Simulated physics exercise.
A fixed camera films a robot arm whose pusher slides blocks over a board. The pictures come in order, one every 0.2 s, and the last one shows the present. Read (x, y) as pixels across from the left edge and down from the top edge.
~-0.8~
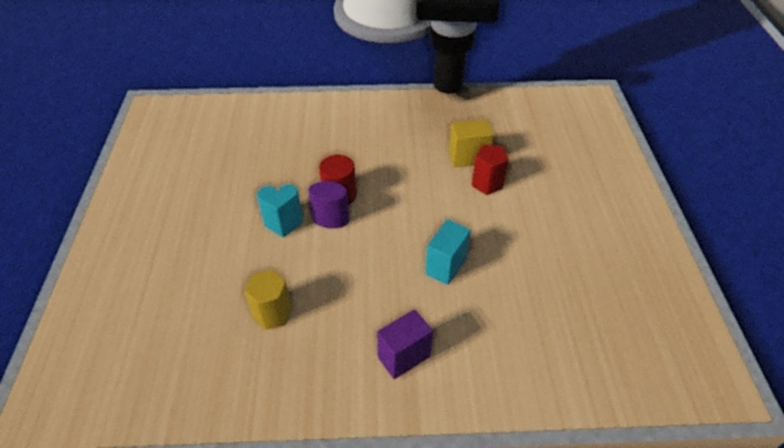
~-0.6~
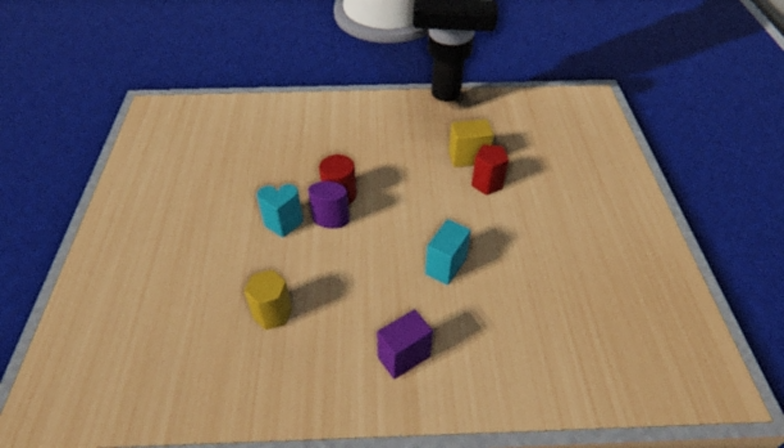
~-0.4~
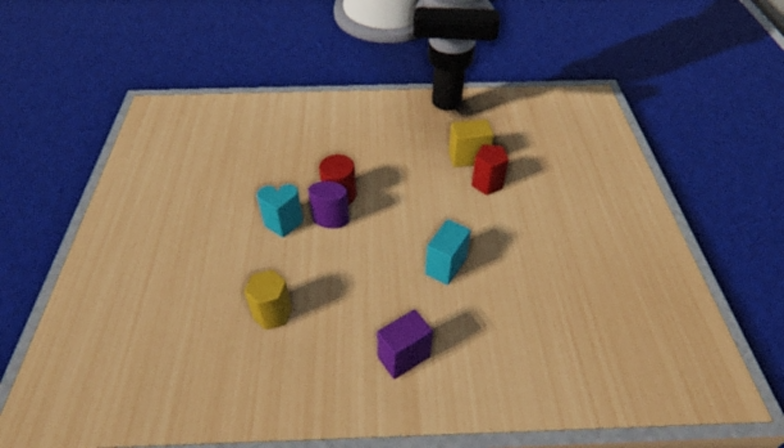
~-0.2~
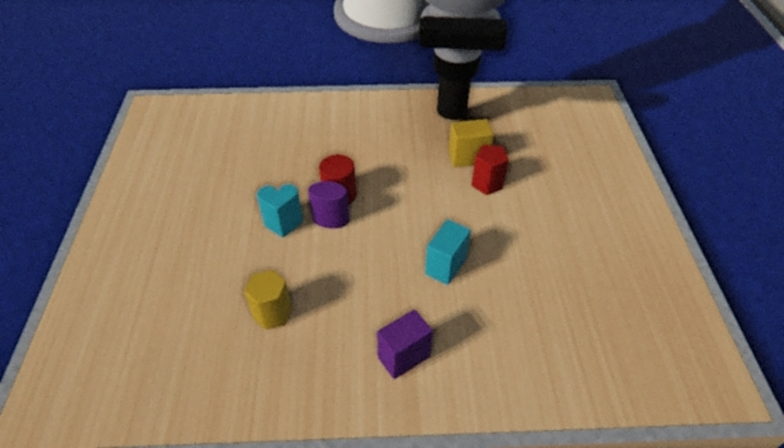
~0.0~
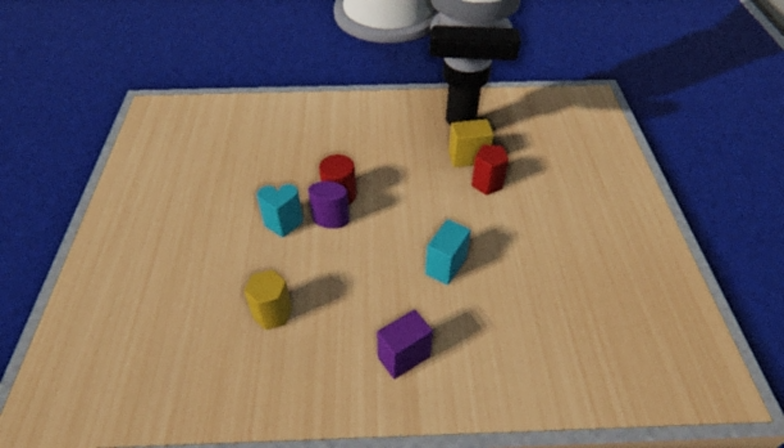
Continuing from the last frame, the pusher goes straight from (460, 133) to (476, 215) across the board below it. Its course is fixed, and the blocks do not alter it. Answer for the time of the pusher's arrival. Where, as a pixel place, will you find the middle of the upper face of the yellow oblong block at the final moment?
The middle of the upper face of the yellow oblong block will lie at about (507, 207) in the picture.
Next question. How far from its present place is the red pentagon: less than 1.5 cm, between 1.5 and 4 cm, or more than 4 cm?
Its final spot will lie more than 4 cm from the current one.
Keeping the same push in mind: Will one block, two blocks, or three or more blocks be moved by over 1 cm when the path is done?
Two of them.
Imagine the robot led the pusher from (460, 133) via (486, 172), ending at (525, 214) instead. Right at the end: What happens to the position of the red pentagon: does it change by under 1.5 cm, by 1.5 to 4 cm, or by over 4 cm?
It falls in the over 4 cm band.
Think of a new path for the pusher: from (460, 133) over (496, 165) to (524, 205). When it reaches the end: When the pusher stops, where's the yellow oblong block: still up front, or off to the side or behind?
The yellow oblong block won't stay at the front of the pusher.
The first path, step by step. One third of the way, pusher (467, 145); yellow oblong block (479, 148); red pentagon (500, 165), turned 15° anticlockwise.
Two thirds of the way, pusher (473, 172); yellow oblong block (490, 176), turned 25° anticlockwise; red pentagon (520, 188), turned 45° anticlockwise.
At the end, pusher (478, 202); turquoise oblong block not moved; yellow oblong block (507, 207), turned 55° anticlockwise; red pentagon (541, 207), turned 75° anticlockwise.
